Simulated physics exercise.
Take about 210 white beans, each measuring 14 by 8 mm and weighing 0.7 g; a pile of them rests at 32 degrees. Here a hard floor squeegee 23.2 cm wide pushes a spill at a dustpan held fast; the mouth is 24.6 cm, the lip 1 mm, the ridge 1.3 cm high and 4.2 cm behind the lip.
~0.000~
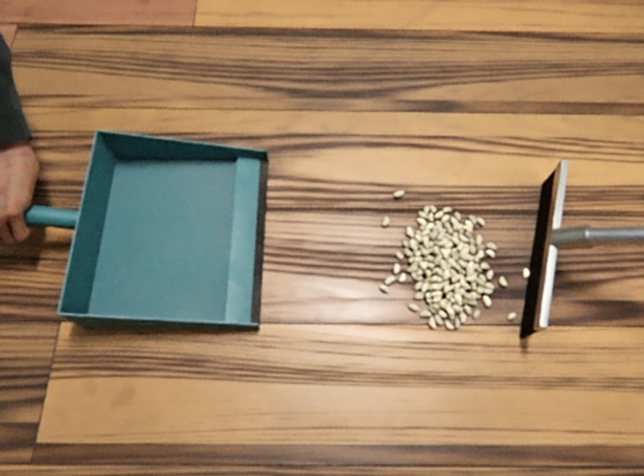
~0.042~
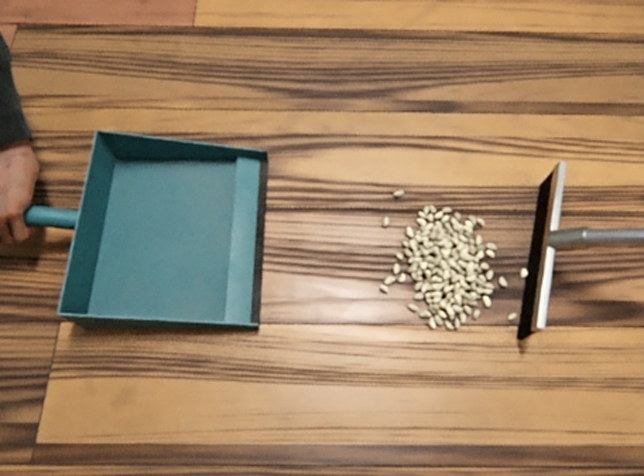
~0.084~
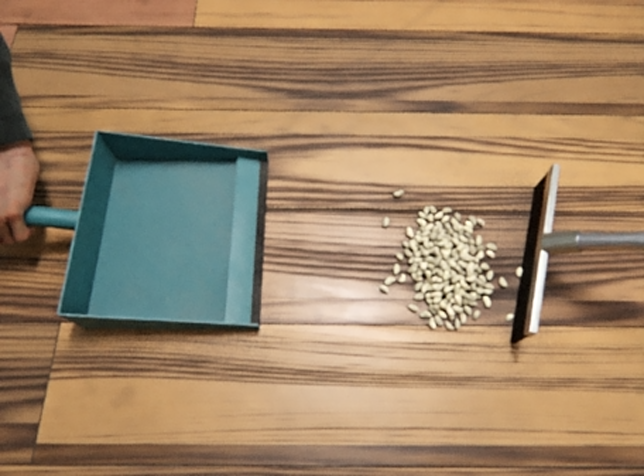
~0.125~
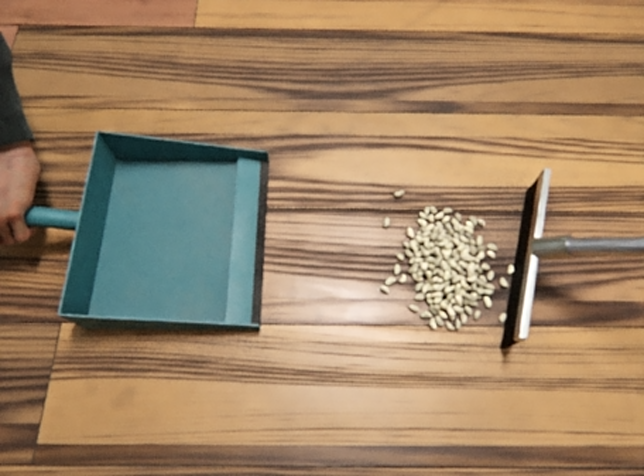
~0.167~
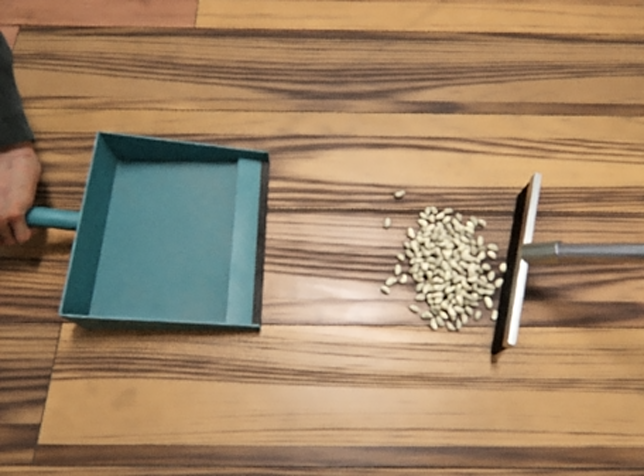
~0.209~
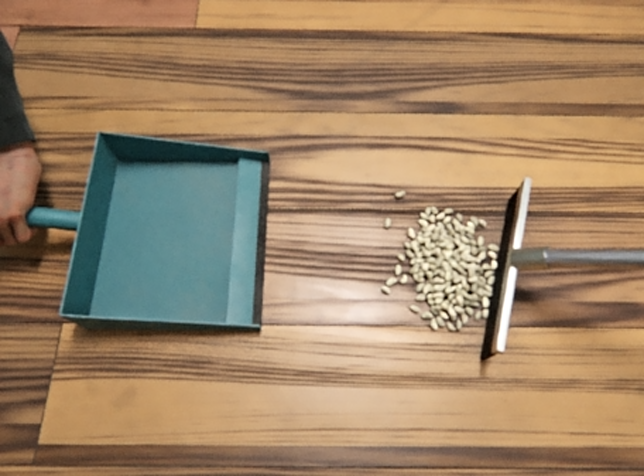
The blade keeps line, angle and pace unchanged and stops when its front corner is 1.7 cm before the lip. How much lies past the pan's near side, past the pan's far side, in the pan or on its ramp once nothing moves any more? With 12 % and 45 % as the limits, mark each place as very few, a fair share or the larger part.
My call: Near side: A fair share; far side: Very few; pan: Very few.
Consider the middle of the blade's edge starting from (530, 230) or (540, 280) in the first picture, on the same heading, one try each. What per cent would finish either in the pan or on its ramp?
0 and 0 per cent, roughly.
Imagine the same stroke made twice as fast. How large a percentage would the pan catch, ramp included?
It would be near 0 per cent.
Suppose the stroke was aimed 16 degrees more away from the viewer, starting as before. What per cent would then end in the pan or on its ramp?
Around 5 %.
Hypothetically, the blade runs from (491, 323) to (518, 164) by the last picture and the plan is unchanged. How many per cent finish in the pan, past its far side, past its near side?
Pan 20 % / far 5 % / near 5 %.
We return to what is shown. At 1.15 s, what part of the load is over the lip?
It's near 0 percent at that moment.
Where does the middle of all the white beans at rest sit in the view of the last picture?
When it all comes to rest, the middle is near (313, 266).
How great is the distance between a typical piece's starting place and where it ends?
It works out to some 18 cm.
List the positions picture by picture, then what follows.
In the first picture, blade from (539, 326) to (561, 167), moved 0.0 cm, 0 of the pieces shifted so far; middle of the pieces at (445, 264); pan at (168, 238).
In the second picture, blade from (537, 328) to (559, 168), moved 0.3 cm, 0 of the pieces shifted so far; middle of the pieces at (445, 265).
In the third picture, blade from (530, 331) to (553, 171), moved 1.4 cm, 1 of the pieces shifted so far; middle of the pieces at (445, 265).
In the fourth picture, blade from (520, 337) to (544, 175), moved 2.9 cm, 2 of the pieces shifted so far; middle of the pieces at (446, 265).
In the fifth picture, blade from (509, 343) to (534, 180), moved 4.5 cm, 3 of the pieces shifted so far; middle of the pieces at (446, 266).
In the sixth picture, blade from (497, 350) to (524, 185), moved 6.1 cm, 5 of the pieces shifted so far; middle of the pieces at (447, 266); pan at (170, 239). The blade's pace is about 0.38 m/s, heading 25 degrees towards the viewer's side.
After 0.57 s, middle of the blade 18 cm from the lip; 0 % over the lip, far side 0 %, near side 10 %.
After 0.80 s, middle of the blade 10 cm from the lip; 0 % over the lip, far side 0 %, near side 15 %.
Then, at 1.15 s, middle of the blade 5 cm from the lip; 0 % over the lip, far side 0 %, near side 20 %.
In the end, at 2.2 s, near side 20 %, far side 0 %, pan 0 %, in front of the lip or behind the blade 80 %.
